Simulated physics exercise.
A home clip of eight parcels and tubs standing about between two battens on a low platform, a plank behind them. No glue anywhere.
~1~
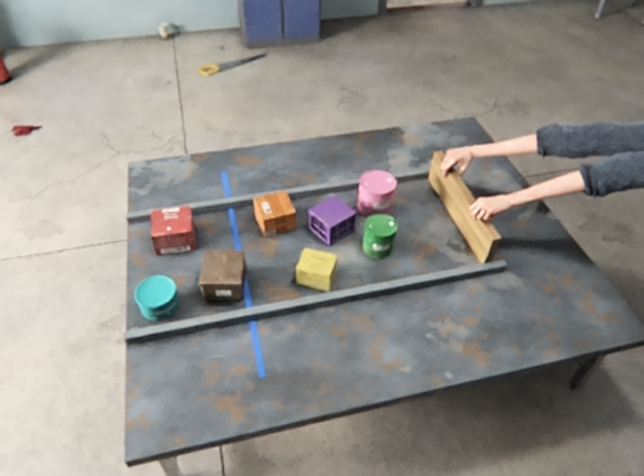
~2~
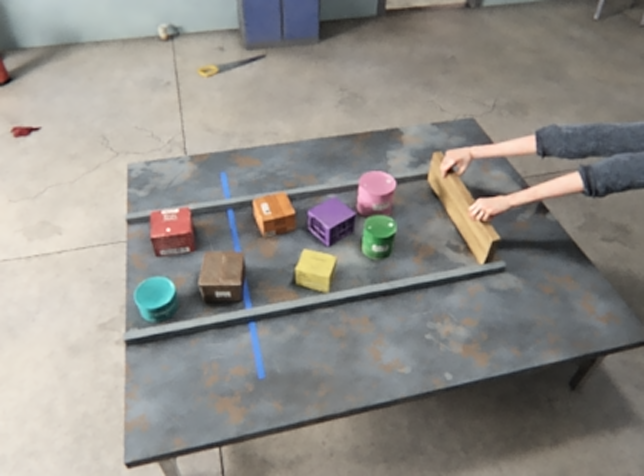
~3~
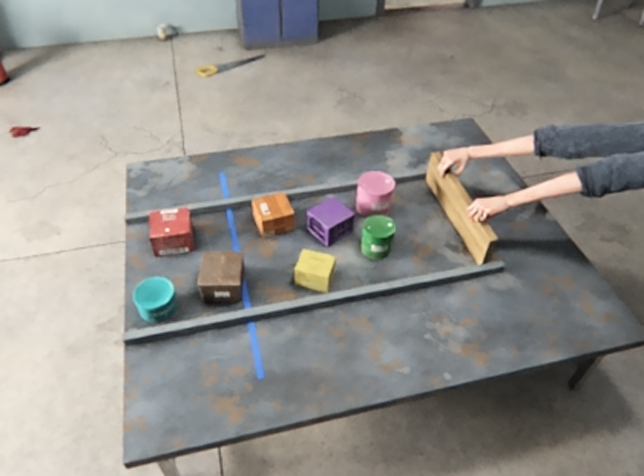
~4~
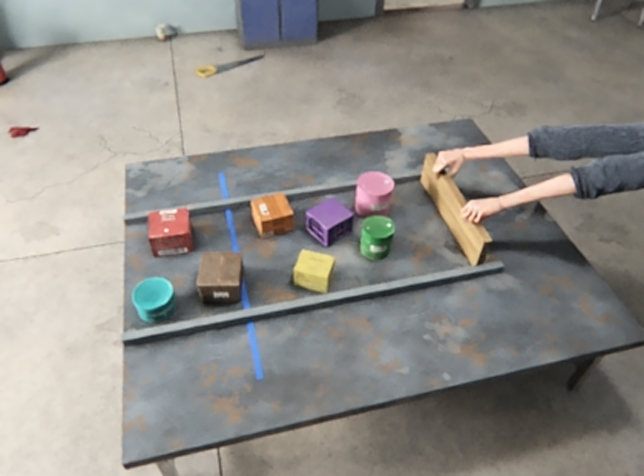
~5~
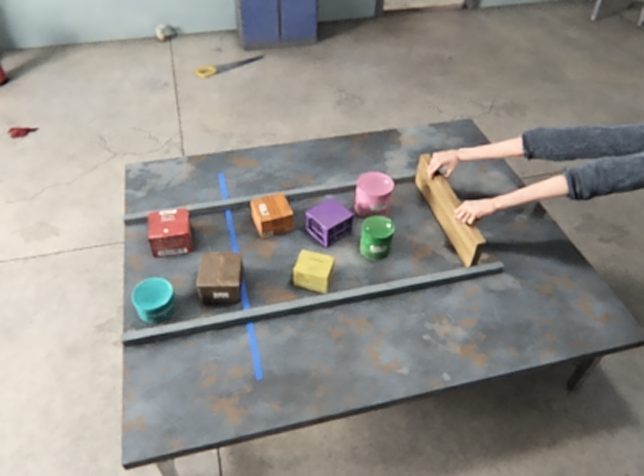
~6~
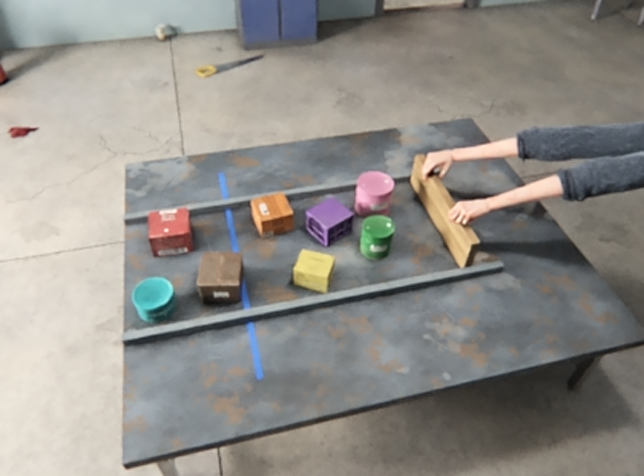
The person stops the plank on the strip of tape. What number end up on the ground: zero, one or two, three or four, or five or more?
The number that fall off is zero.
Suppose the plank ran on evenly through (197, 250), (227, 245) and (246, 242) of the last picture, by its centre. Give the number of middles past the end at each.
Past the end: 2, 0 and 0.
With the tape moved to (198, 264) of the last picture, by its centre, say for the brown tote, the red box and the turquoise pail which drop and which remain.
The brown tote holds on; the red box falls; the turquoise pail is lost.
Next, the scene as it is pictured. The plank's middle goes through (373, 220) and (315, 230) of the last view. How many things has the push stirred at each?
By then 3, and 5.
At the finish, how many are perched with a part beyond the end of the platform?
That would be 1.
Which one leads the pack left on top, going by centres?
The red box ends nearest.
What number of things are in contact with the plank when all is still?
That makes 3.
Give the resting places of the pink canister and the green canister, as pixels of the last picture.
The pink canister at (212, 219), the green canister at (223, 269).
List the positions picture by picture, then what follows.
In the first picture, turquoise pail (158, 299); red box (174, 230); brown tote (224, 276); plank (461, 205); tape (240, 256).
In the second picture, red box (173, 232); yellow box (316, 271).
In the third picture, brown tote (223, 277); pink canister (375, 196).
In the fourth picture, turquoise pail (155, 300); orange parcel (273, 215).
In the fifth picture, red box (171, 233); purple crate (329, 222).
In the sixth picture, turquoise pail (155, 300); red box (171, 232); brown tote (222, 277); plank (442, 209); tape (237, 257).
Soon after, none off yet; turquoise pail at rest near (155, 300); red box at rest near (171, 232); brown tote at rest near (222, 277).
In the end, the number that fall off is zero.
